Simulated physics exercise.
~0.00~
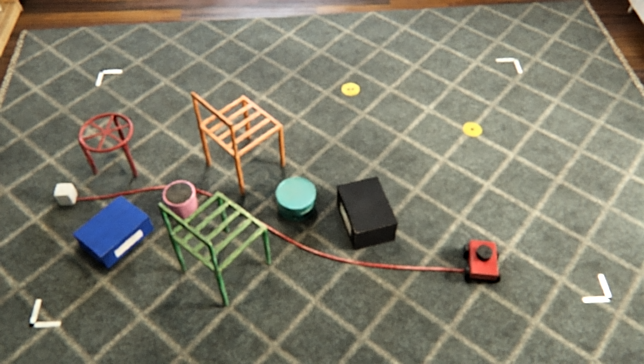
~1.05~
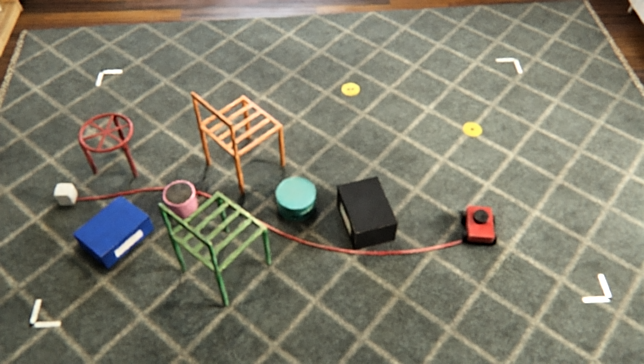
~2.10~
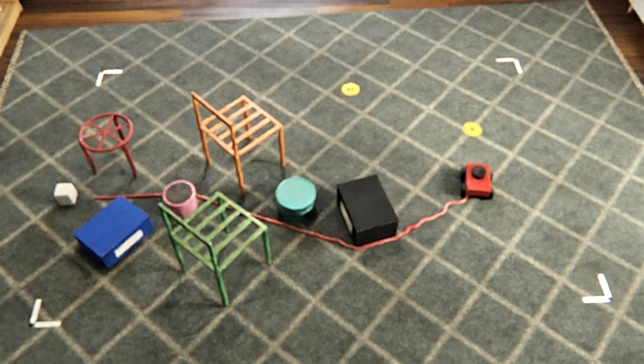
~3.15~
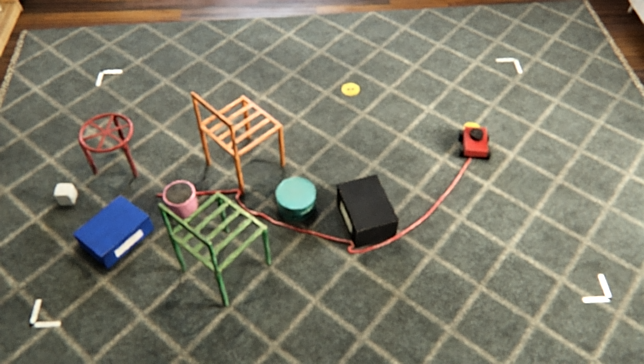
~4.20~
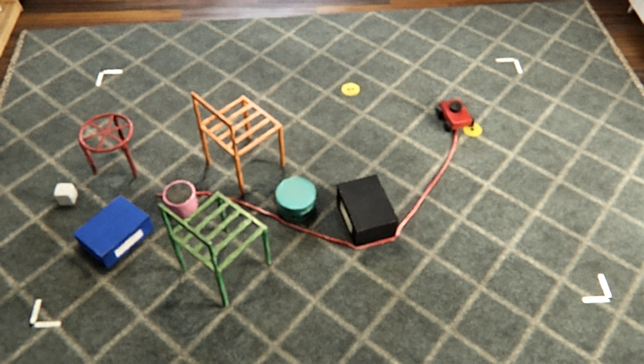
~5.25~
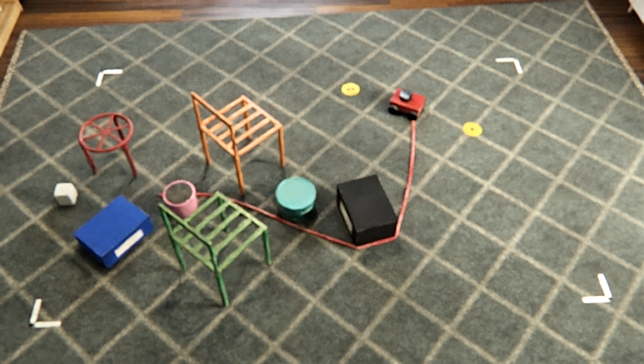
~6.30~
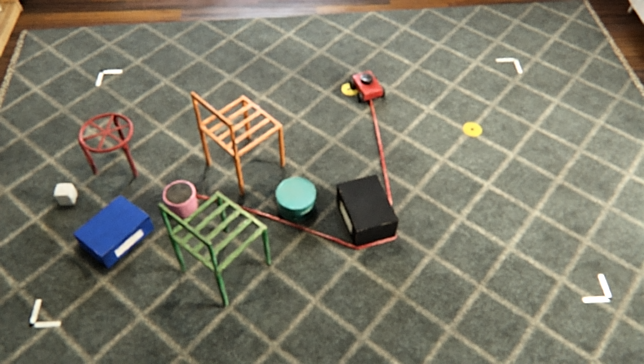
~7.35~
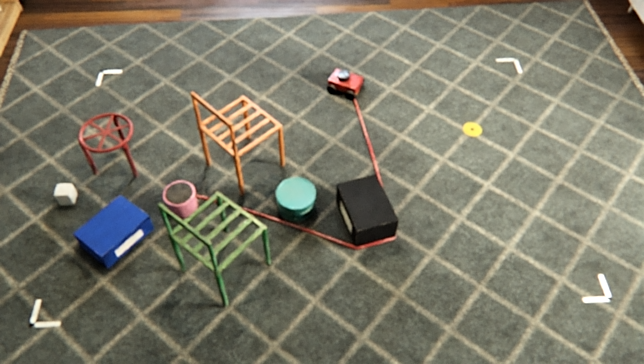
On a patterned rug, a small red cart tows a red cord around a black box, pulling its far end loose.
